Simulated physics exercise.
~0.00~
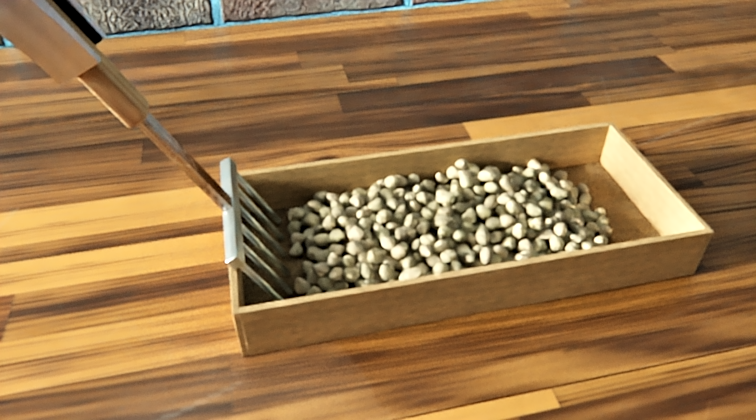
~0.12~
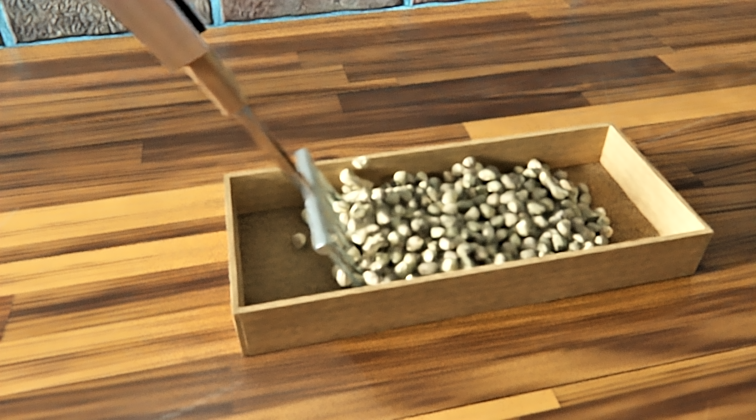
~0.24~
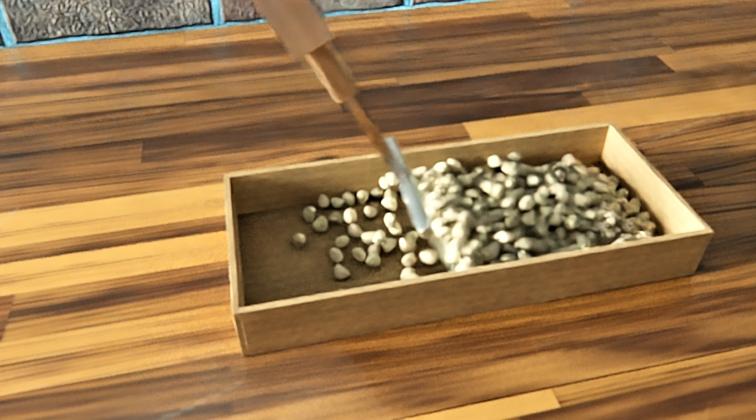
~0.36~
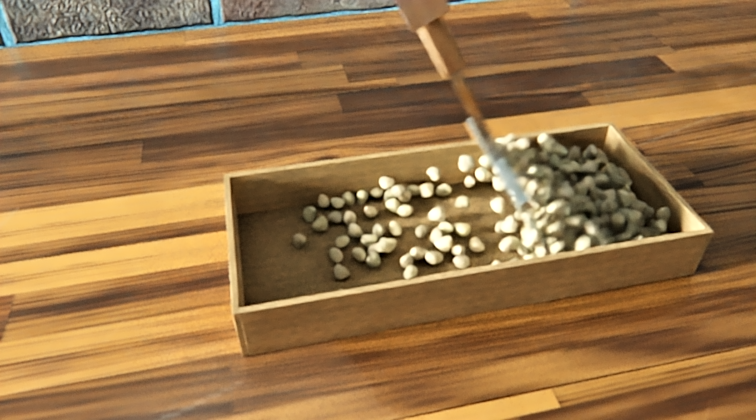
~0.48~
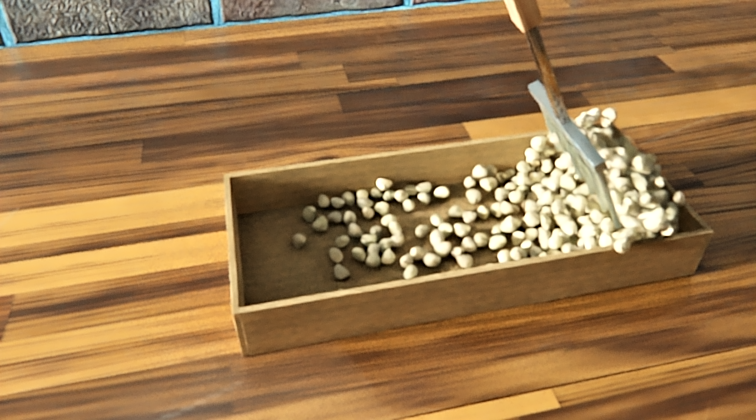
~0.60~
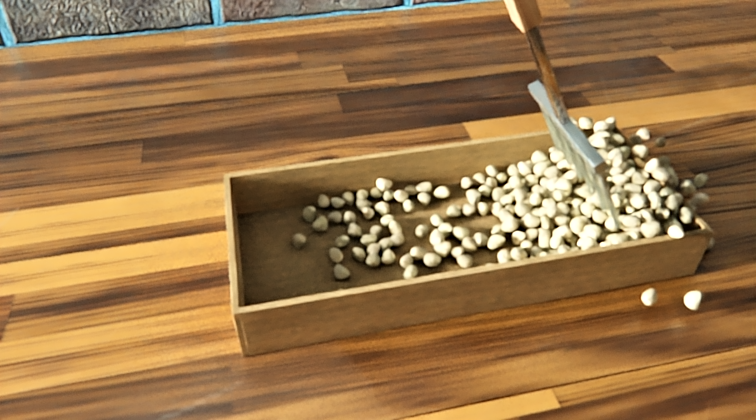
A heap of pale beans fills much of a shallow wooden trough on a striped wood-plank surface, seen from above at an angle, with grey bricks edged in blue behind. A rake with a metal head and a brown handle, held by a robot arm, stands at the left end. It sweeps right through the beans, piling them ahead while stragglers trail behind. Near the right end it rises slightly and stops, with the pile heaped above the rim. The heap then slumps and spreads, and a few beans spill over, two lying in front of the trough, while most remain inside.
